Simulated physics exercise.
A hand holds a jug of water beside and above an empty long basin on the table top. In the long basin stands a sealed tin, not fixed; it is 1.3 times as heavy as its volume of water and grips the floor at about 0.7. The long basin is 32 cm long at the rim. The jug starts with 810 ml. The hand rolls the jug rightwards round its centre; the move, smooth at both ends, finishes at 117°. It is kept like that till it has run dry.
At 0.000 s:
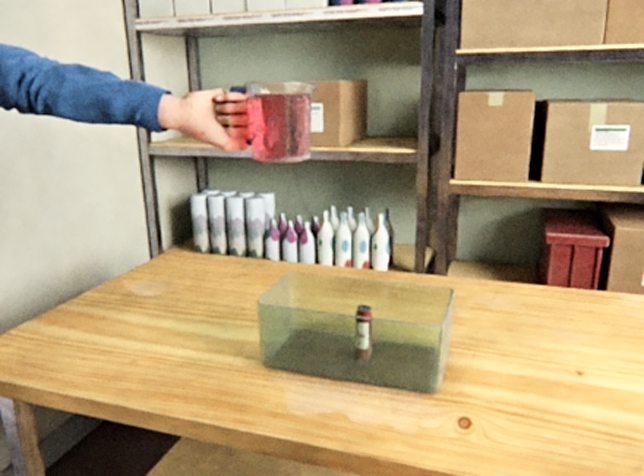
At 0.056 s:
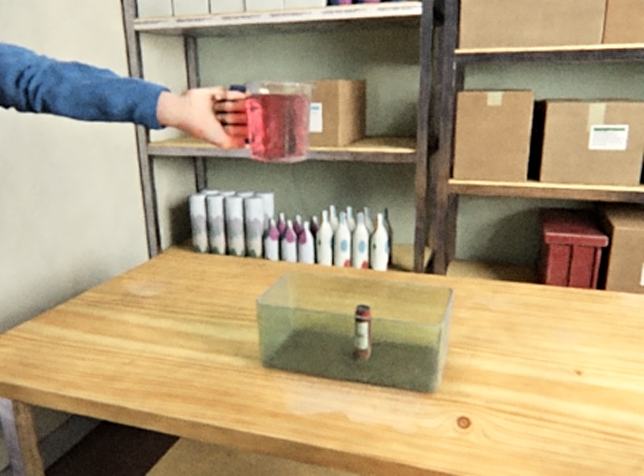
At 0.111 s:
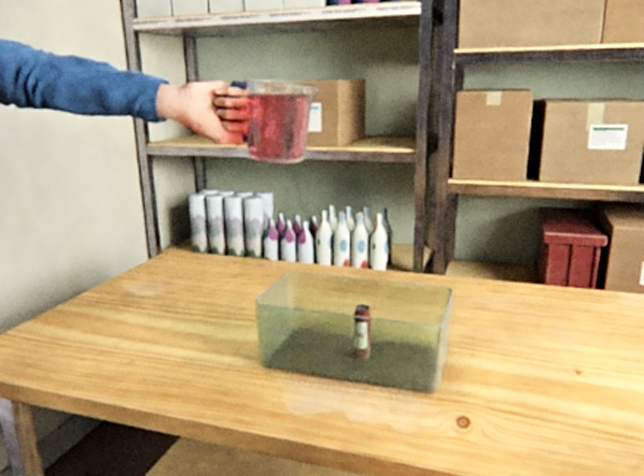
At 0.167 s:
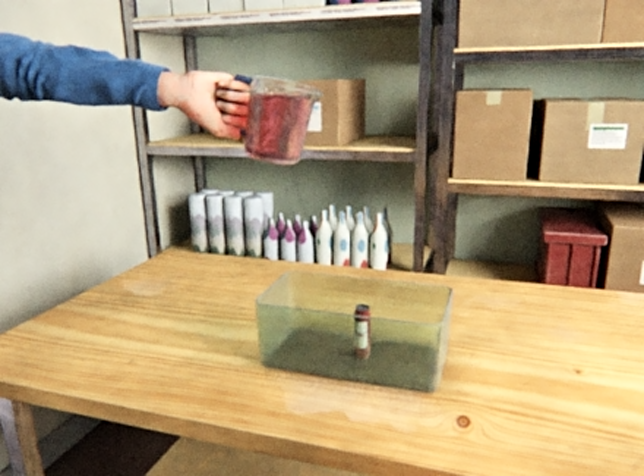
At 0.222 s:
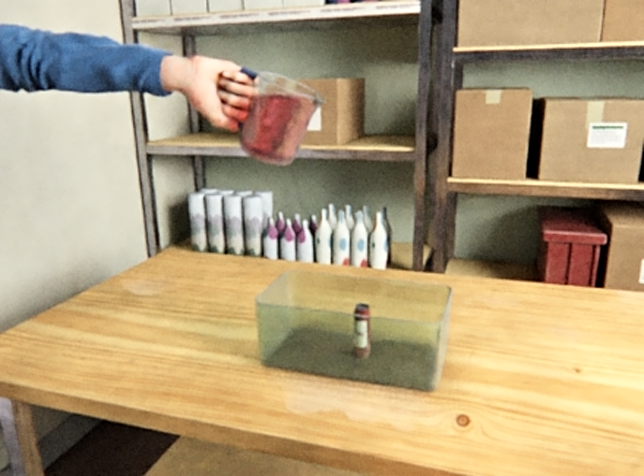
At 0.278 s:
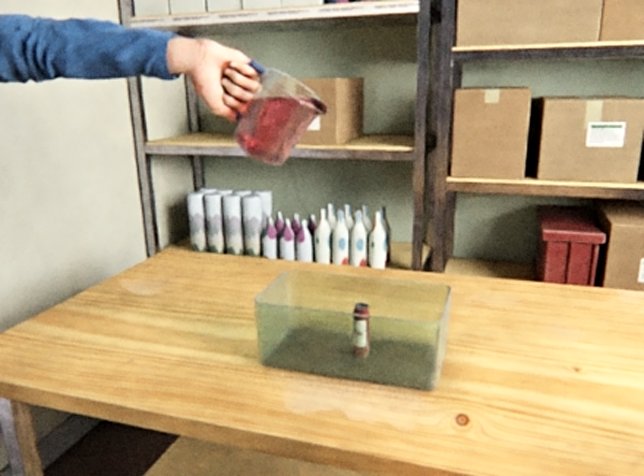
A hand tilting a clear jug of red liquid rightwards above a glass basin holding a small tin on a wooden table.
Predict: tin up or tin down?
The tin keeps standing.
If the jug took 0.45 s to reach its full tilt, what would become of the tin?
The tin remains upright.
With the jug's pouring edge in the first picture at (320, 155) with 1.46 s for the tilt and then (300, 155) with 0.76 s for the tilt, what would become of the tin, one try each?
First it topples; then it goes over.
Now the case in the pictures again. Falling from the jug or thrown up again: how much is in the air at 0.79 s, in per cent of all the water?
Some 34 per cent.
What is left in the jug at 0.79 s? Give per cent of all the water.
Near 7 in a hundred.
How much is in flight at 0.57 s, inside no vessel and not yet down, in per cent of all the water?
Near 44 in a hundred.
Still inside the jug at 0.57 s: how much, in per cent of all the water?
Near 52 in a hundred.
By 0.57 s the tilt is 100° and 51 per cent is still to pour; the tin stands where it began.
By 0.79 s the tilt is 117° and 7 per cent is still to pour; the tin stands where it began.
By 1.01 s the tilt is 117° and 0 per cent is still to pour; the tin stands where it began.
By 1.26 s the tilt is 117° and 0 per cent is still to pour; the tin leans 5°.
At rest the tin stands where it began.
